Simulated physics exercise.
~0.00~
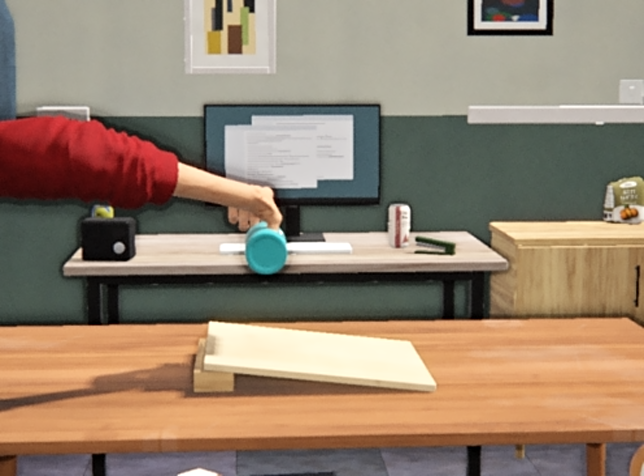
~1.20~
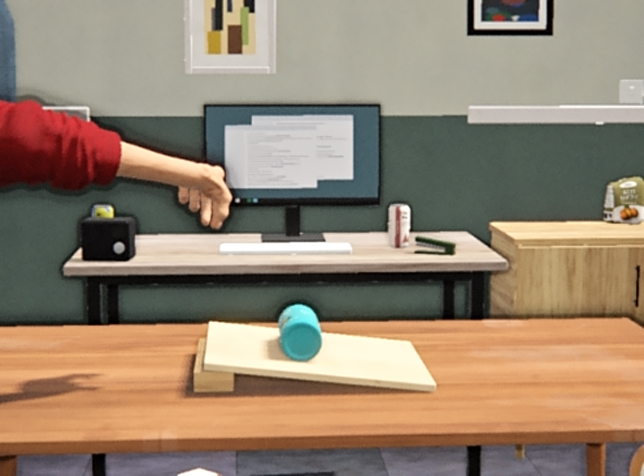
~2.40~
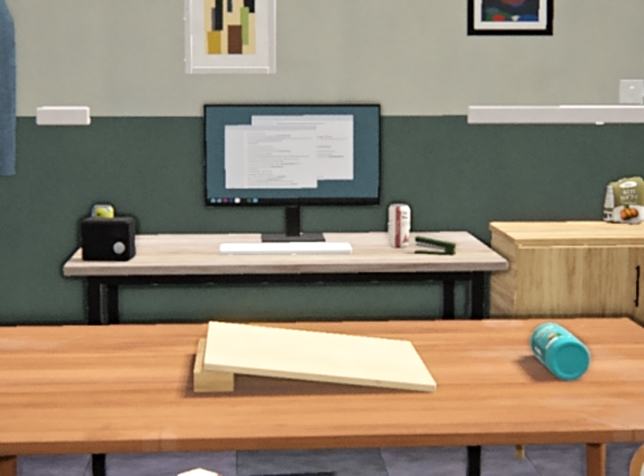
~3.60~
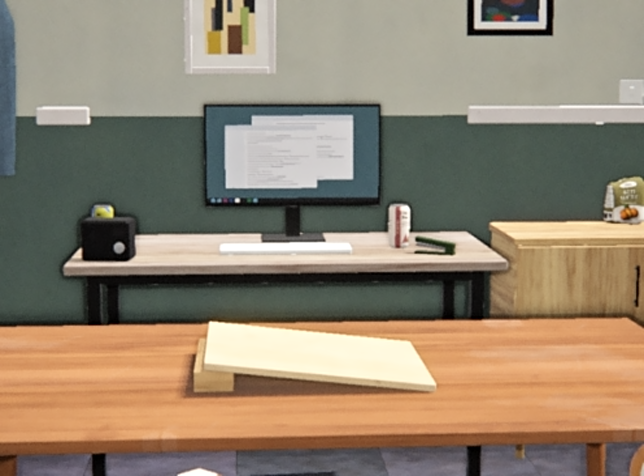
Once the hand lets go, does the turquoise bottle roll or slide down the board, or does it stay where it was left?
It goes down the board to the right and ends up off it, rather than staying where it was left.
